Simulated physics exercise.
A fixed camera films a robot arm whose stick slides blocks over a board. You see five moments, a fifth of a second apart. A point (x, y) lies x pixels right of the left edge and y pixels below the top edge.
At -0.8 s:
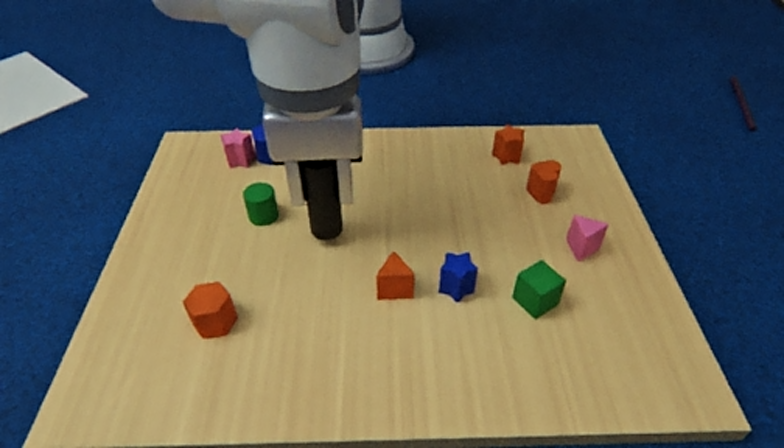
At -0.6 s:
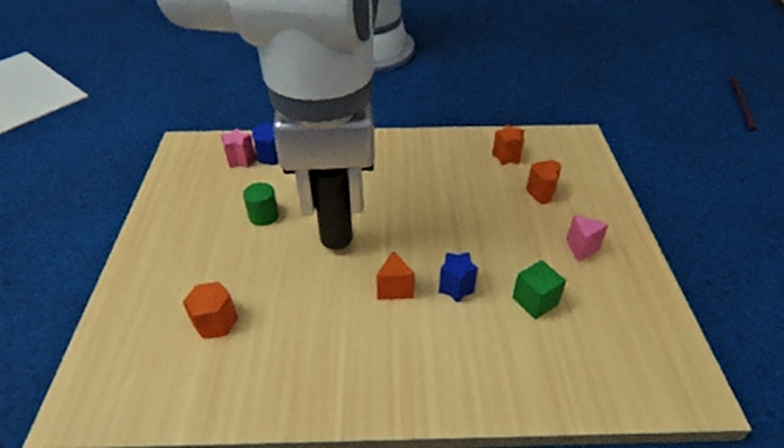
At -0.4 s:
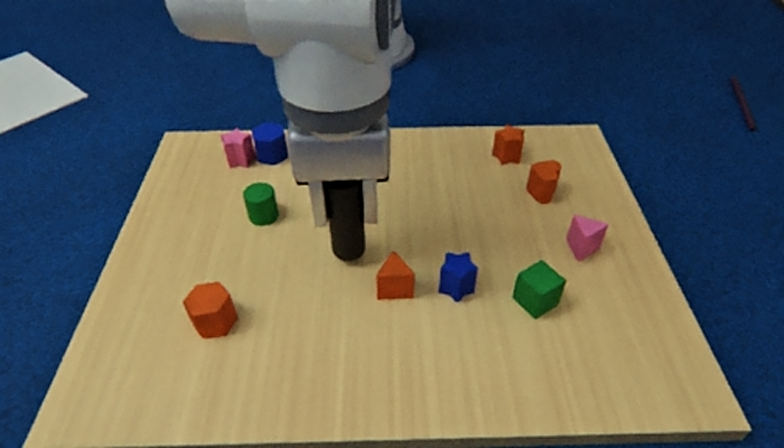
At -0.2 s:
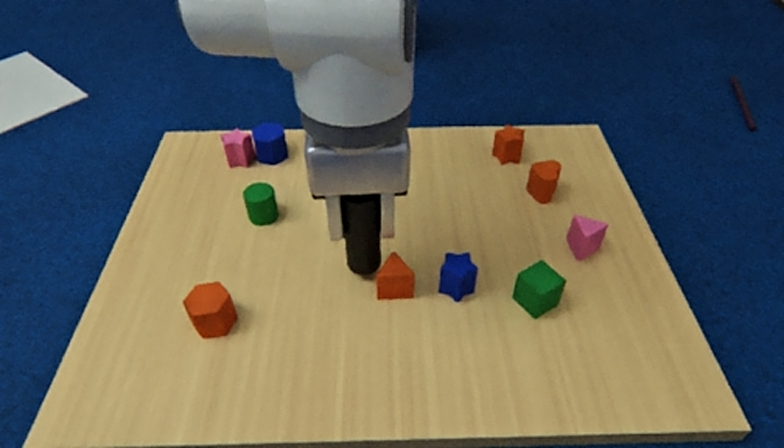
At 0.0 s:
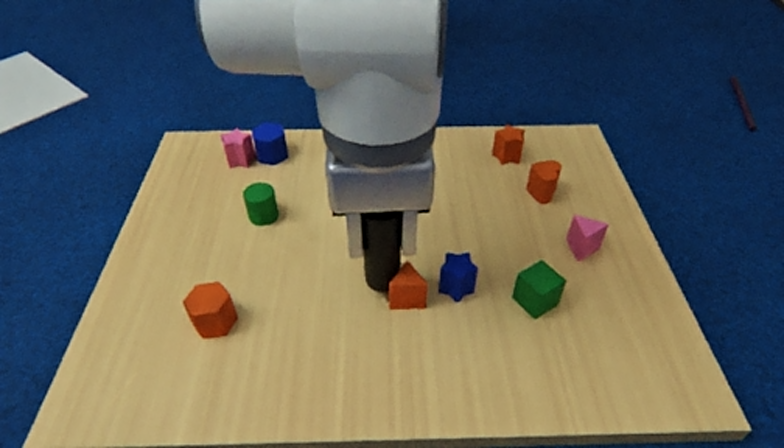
A robot arm moves its black stick toward the viewer and nudges an orange triangular piece rightward.
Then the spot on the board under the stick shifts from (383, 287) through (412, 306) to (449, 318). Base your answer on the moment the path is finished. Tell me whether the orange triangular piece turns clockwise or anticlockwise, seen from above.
Looking from above, the answer is clockwise.
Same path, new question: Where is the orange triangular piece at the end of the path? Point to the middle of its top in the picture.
My estimate: (478, 311).
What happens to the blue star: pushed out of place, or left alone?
In the end it has not been moved.
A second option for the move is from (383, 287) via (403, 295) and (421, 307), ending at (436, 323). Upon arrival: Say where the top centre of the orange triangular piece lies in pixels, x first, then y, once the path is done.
Its top face will be centred at roughly (468, 312).
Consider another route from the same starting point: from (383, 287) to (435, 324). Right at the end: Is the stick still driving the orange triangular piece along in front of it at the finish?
Yes, it checks out.
On the path given first. Halfway along, stick (413, 299); orange triangular piece (440, 296).
At the end, stick (450, 311); orange triangular piece (478, 311), turned 20° clockwise; blue star unmoved.
